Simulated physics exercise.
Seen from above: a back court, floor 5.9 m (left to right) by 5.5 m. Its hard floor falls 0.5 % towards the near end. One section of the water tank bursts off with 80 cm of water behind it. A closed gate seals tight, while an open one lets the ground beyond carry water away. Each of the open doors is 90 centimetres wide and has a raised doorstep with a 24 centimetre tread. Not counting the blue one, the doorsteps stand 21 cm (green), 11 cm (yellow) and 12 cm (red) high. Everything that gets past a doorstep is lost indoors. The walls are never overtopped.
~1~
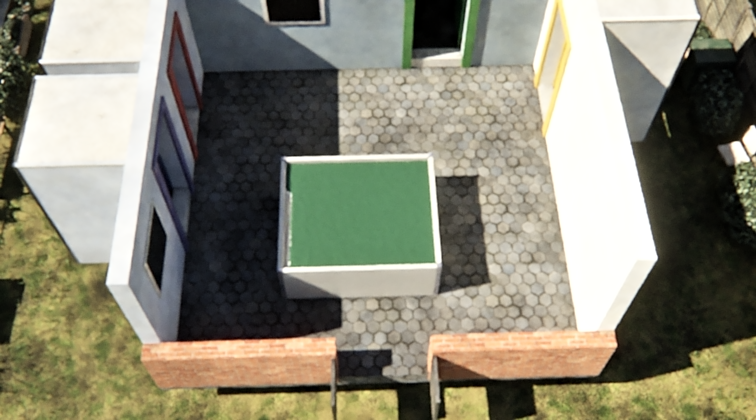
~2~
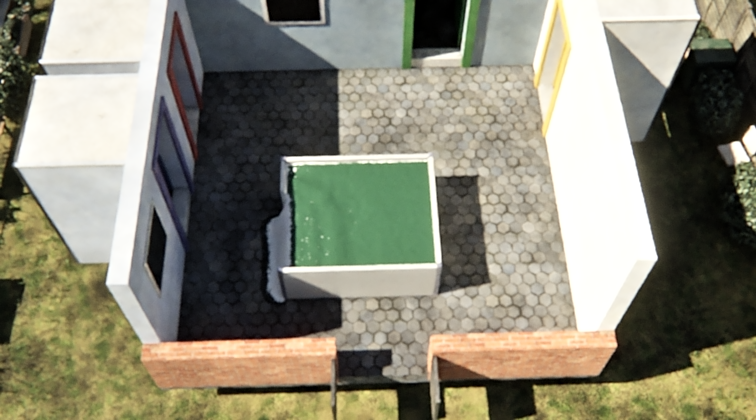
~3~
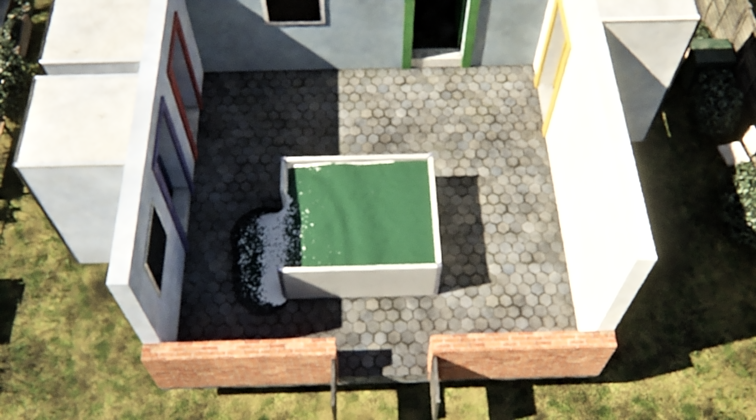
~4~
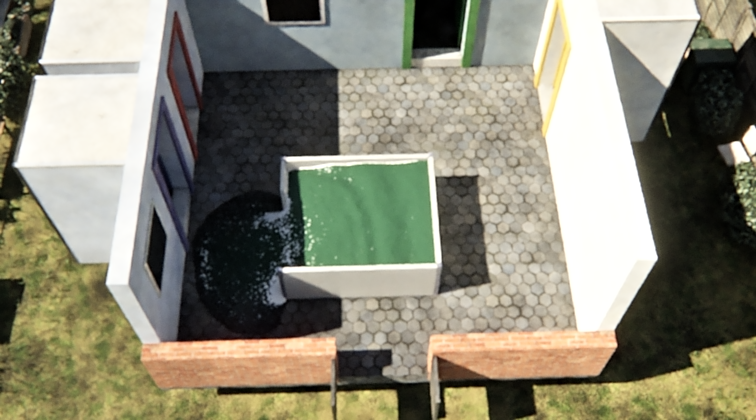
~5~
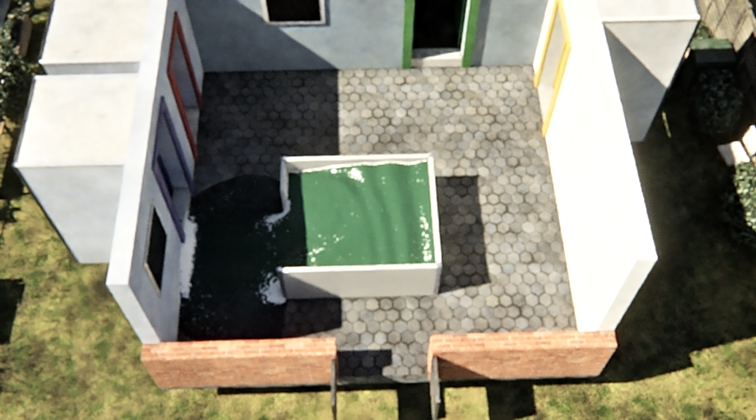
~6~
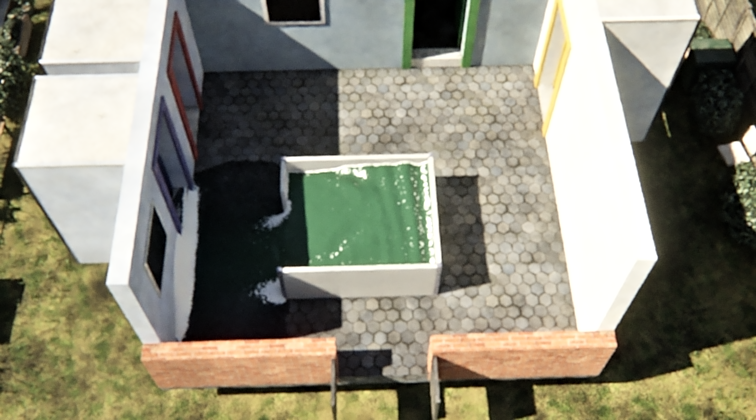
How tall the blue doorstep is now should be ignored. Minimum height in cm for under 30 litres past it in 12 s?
Approx. 35 cm.
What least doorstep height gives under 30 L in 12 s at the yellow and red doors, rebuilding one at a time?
Roughly 13.0 cm at yellow and 7.5 cm at red.
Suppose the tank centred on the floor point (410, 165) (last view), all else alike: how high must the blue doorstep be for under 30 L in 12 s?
At least roughly 35 cm high.
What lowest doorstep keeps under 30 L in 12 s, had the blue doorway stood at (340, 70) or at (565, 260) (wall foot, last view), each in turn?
Roughly 8.0 cm, then roughly 11.0 cm.
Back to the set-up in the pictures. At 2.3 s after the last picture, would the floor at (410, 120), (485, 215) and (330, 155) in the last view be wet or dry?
In that order: Still dry, still dry, wet.
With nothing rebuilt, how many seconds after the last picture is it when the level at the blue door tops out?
Peak: Close to 1.0 s.
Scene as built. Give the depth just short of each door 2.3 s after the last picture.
Lab note, cm: Green 0; yellow 0; blue 27; red 8.
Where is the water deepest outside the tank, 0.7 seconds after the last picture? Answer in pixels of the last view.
Look close to (175, 365).
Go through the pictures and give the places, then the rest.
The first picture shows the water tank at (358, 213) is whole and still, 80 cm deep; the blue door at (176, 184) is dry.
In the second picture, the front is at (265, 229), 0.4 m from the gap at (287, 249); 0.4 m2 of floor is wet, 80 cm left at the back.
In the third picture, the gap is at (287, 250), the front 0.8 m out at (237, 250); the back of the water tank holds 80 cm.
In the fourth picture, water pours out at (287, 251) and has run 1.4 m, to (198, 254); about 10 cm deep outside, 80 cm at the back.
In the fifth picture, the gap is at (287, 251), the front 1.7 m out at (177, 234); the back of the water tank holds 75 cm.
In the sixth picture, water pours out at (287, 250) and has run 1.8 m, to (194, 177); about 8 cm deep outside, 68 cm at the back; water is at the blue door at (176, 184).
Then, 0.7 s after the last picture water covers 20 % of the floor, deepest (75 cm) near (175, 365); 39 cm at the blue door, 33 litres in over its 24 cm doorstep.
Then, 2.3 s after the last picture water covers 60 % of the floor, deepest (36 cm) near (177, 353); 27 cm at the blue door, 117 litres in over its 24 cm doorstep.
Then, 11.3 s after the last picture water covers 95 % of the floor, deepest (14 cm) near (463, 357); 11 cm at the blue door, 122 litres in over its 24 cm doorstep.
At the blue door as built, the water peaked near 39 cm, 0.9 s after the last picture.
With a doorstep of 28.5 cm, 81 litres would have come in within the 12 s; with 38.5 cm, 17 litres. So under 30 litres takes about 35 cm.
